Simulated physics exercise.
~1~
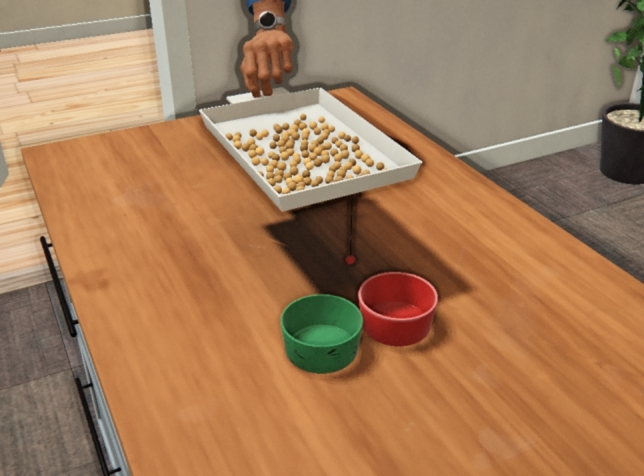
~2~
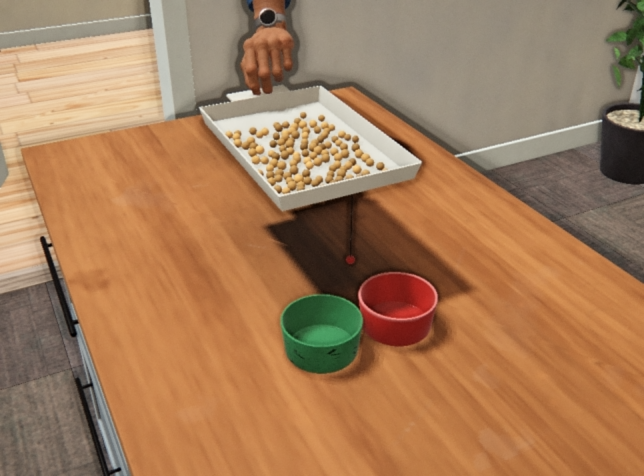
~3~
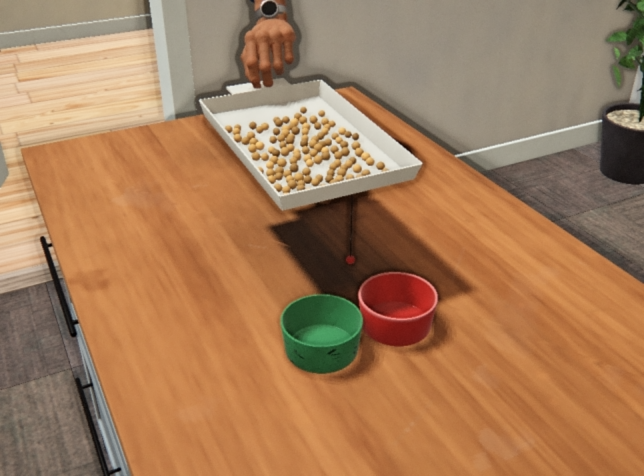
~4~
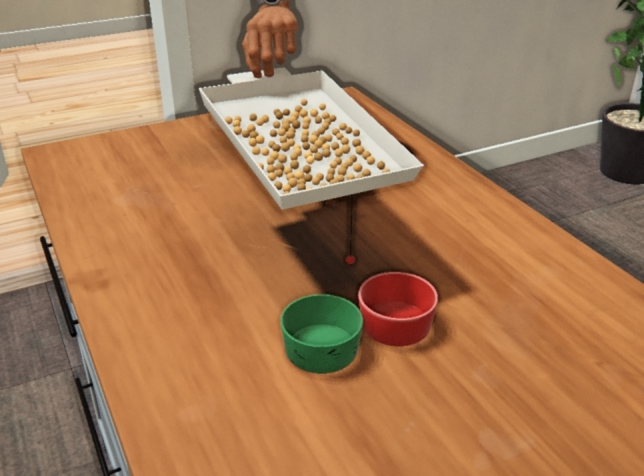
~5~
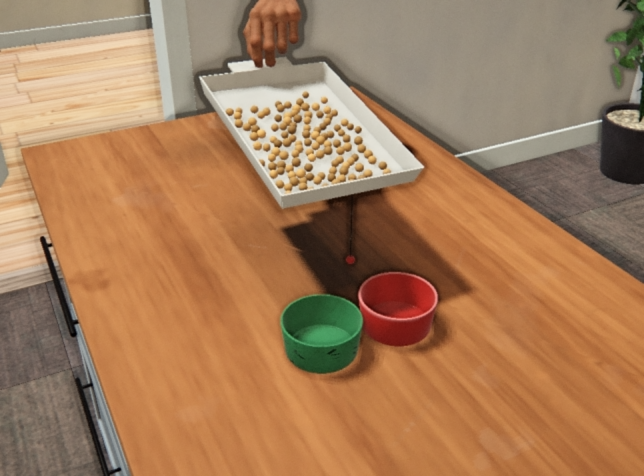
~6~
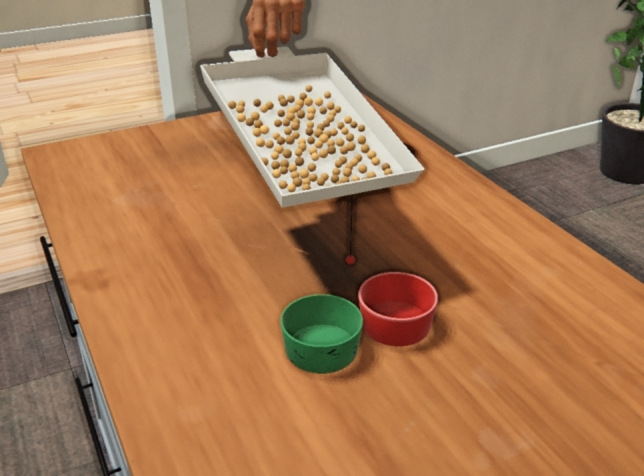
A white tray of round wooden beads, held at its far edge by a hand above a green dish and a red dish, stays level at first. The hand then raises the far edge steadily, tilting the tray a little toward its right front corner, and the beads shift slightly across its surface.
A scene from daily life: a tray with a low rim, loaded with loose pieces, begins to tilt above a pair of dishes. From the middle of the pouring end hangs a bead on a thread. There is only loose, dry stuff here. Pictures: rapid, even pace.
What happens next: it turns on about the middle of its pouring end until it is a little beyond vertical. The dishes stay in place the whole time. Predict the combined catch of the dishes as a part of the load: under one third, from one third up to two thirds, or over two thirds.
Predicted combined catch: One third up to two thirds.
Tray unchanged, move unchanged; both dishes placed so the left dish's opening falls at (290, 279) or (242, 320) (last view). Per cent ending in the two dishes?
Roughly 0% the first time and 10% the second time.
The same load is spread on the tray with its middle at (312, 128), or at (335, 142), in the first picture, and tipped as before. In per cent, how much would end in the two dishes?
First try 30 %, second try 40 %.
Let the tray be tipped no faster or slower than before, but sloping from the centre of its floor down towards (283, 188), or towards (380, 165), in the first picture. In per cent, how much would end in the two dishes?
That comes to 20 per cent the first time and 0 per cent the second.
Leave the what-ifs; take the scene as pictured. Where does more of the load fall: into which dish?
You'll find more in the right of the two at the end.
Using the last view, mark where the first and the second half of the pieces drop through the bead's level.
The early half goes through (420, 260), the late half through (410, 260).
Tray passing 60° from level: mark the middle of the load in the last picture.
Around (360, 161).
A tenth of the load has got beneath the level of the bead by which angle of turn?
80°.
Just after the last frame, tray tipped steeply; almost all on the tray; just a few outside both; just a few in the air.
A moment on, tray tipped past a quarter turn; about a tenth on the tray; about a tenth in the left dish; roughly a third in the right dish; roughly half outside both; about a tenth in the air.
Further on, tray tipped past a quarter turn; about a tenth in the left dish; roughly a third in the right dish; roughly half outside both.
When it is over, tray tipped past a quarter turn; about a tenth in the left dish; roughly a third in the right dish; roughly half outside both.
